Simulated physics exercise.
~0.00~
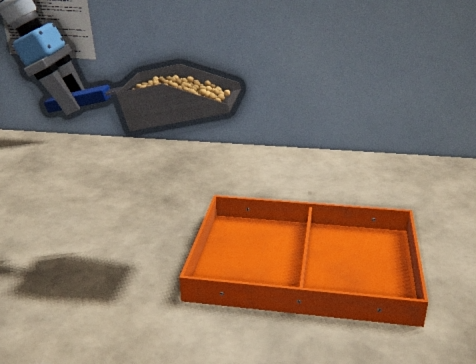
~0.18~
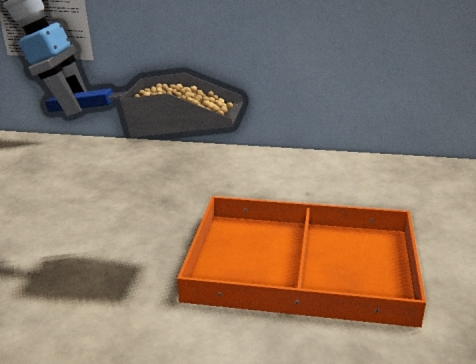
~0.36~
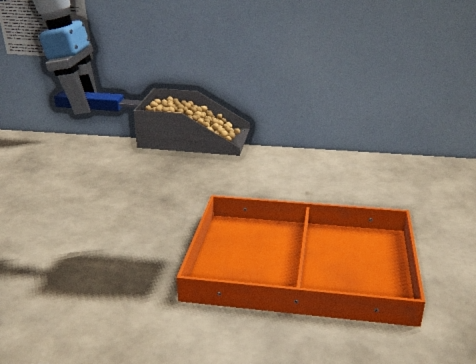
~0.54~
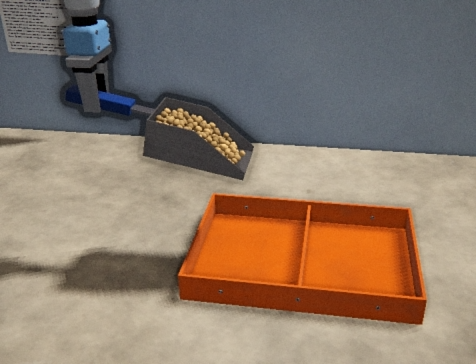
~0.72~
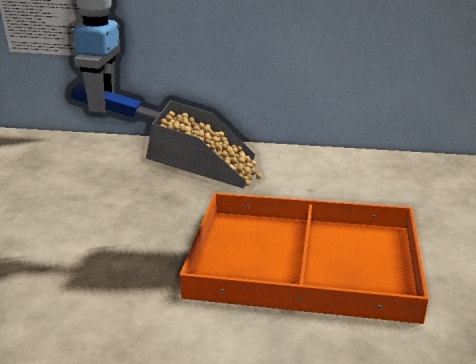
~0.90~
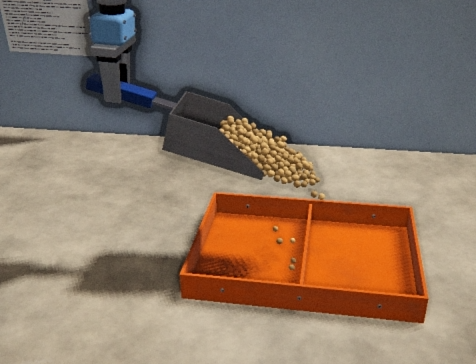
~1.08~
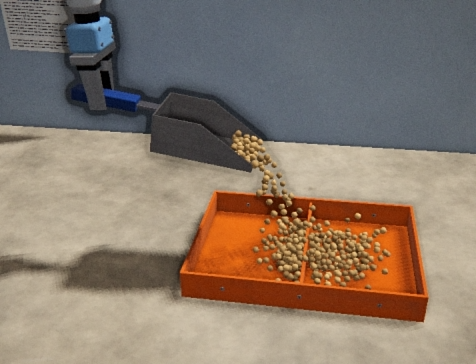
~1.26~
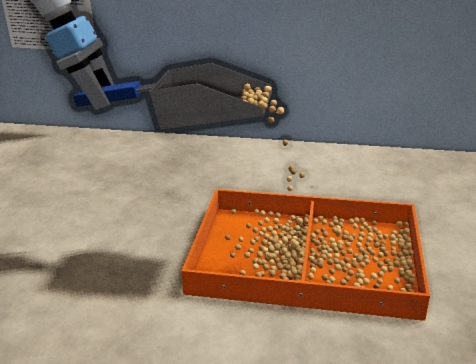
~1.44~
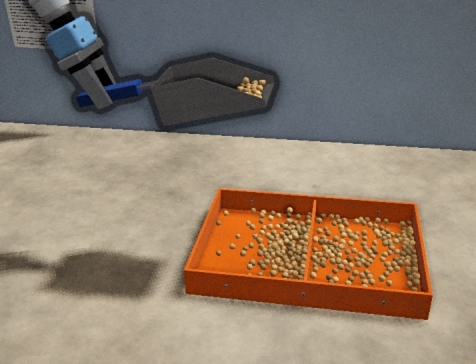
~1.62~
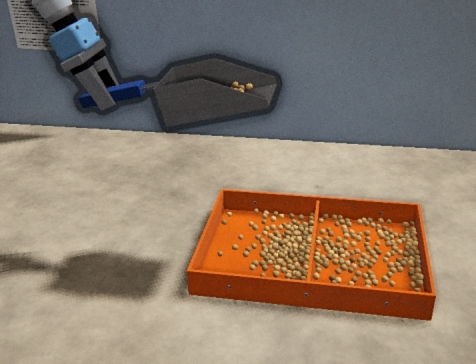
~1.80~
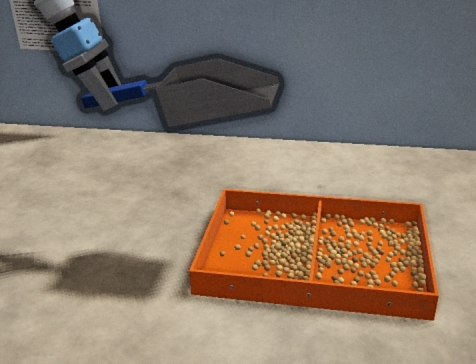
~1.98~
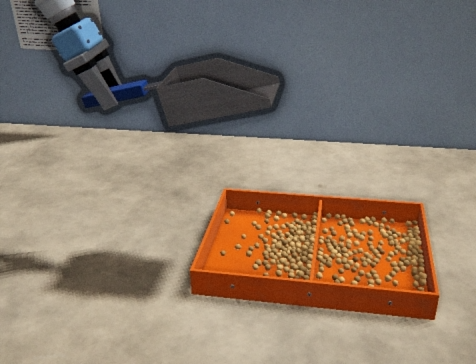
In the video, a robotic arm moves a gray scoop of chickpeas right and down, tips it forward and pours them into a divided orange tray, then lifts and tilts the scoop back, ending still above the tray with chickpeas scattered across both of its compartments.
